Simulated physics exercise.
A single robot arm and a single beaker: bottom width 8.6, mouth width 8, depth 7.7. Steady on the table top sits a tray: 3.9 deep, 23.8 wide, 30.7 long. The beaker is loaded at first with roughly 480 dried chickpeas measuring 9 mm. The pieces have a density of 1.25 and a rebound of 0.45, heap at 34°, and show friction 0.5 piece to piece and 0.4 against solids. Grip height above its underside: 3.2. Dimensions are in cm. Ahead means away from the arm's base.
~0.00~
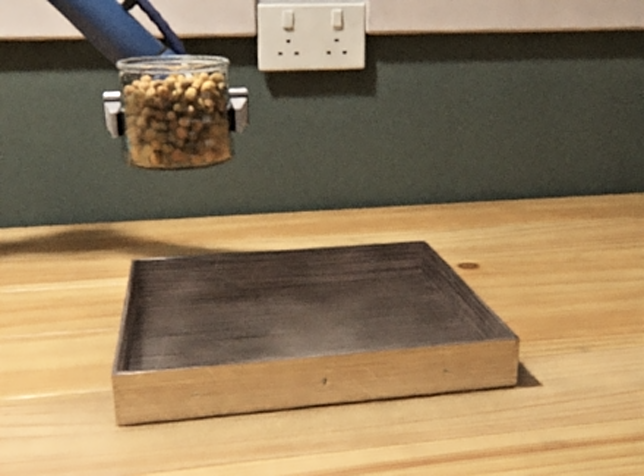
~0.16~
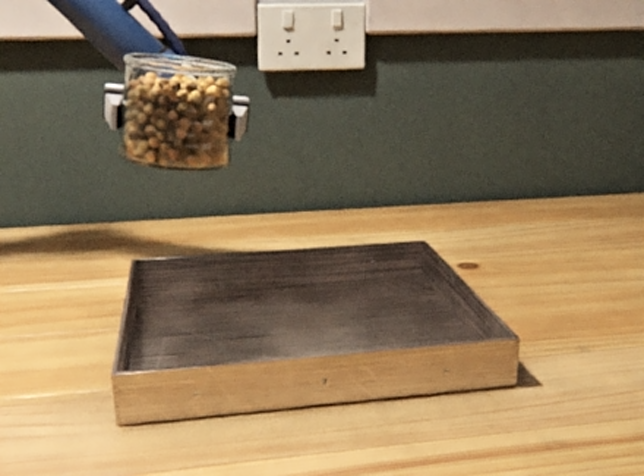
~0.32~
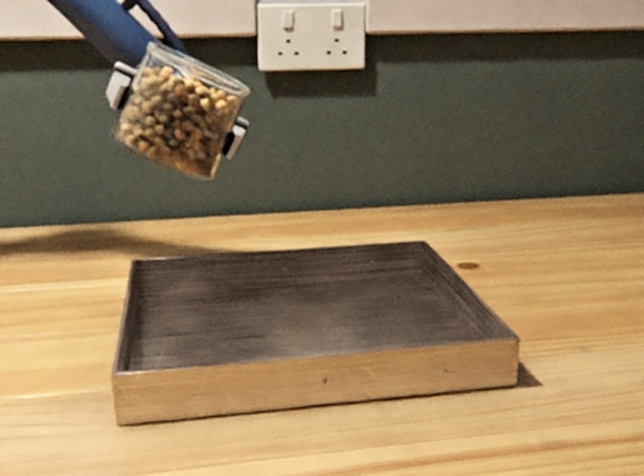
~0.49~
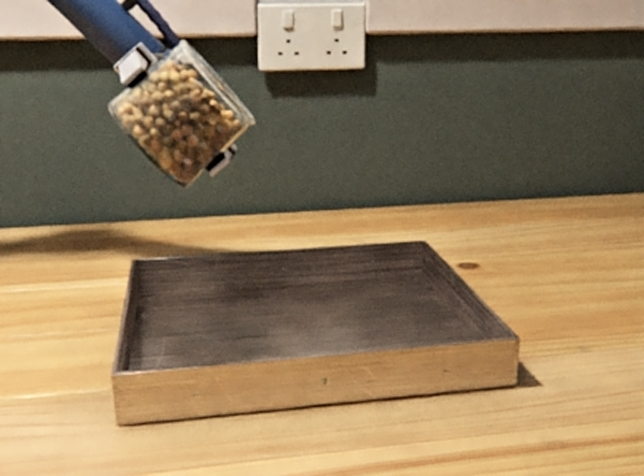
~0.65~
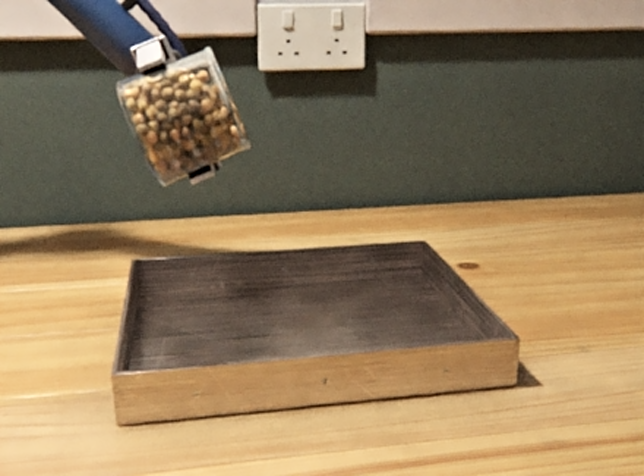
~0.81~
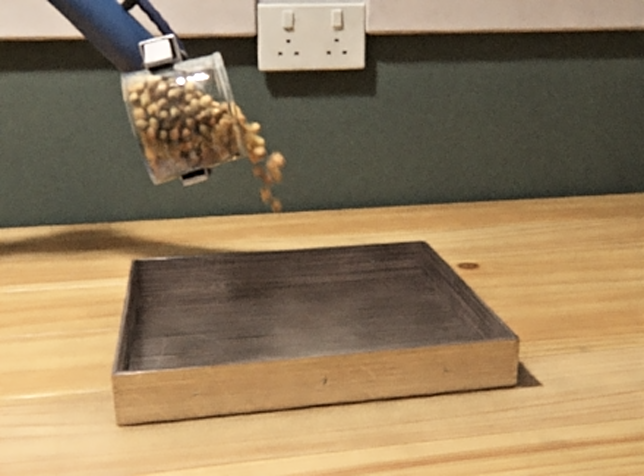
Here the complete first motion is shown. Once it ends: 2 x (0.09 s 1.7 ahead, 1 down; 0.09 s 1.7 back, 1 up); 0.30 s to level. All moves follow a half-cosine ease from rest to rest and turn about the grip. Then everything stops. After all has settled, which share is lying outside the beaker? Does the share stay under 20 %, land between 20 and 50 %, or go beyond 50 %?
It lands between 20 and 50 %.
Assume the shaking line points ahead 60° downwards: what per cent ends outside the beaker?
I'd say close to 15 per cent.
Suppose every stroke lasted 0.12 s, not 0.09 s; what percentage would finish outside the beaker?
20 %.
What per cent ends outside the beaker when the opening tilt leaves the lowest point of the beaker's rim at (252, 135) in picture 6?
The share is around 10 %.
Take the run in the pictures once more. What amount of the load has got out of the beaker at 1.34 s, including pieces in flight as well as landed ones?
About 25 per cent.
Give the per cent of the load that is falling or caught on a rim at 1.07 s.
Roughly 6 per cent.
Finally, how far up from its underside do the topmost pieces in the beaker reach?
Roughly 6.5 cm.
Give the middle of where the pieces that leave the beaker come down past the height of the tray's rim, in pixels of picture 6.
Estimated centre near (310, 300) in pixels.
After 1.07 s, tilted 77° forward, highest piece 22 above the table; 409 in the beaker, 44 in the tray, 28 in flight or on a rim.
After 1.34 s, tilted 31° forward, highest piece 23 above the table; 351 in the beaker, 121 in the tray, 9 in flight or on a rim.
After 1.67 s, level, highest piece 24 above the table; 347 in the beaker, 134 in the tray.
After 2.72 s, level, highest piece 24 above the table; 347 in the beaker, 134 in the tray.
In the end, 347 in the beaker, 134 in the tray. That is 28 % outside the beaker.
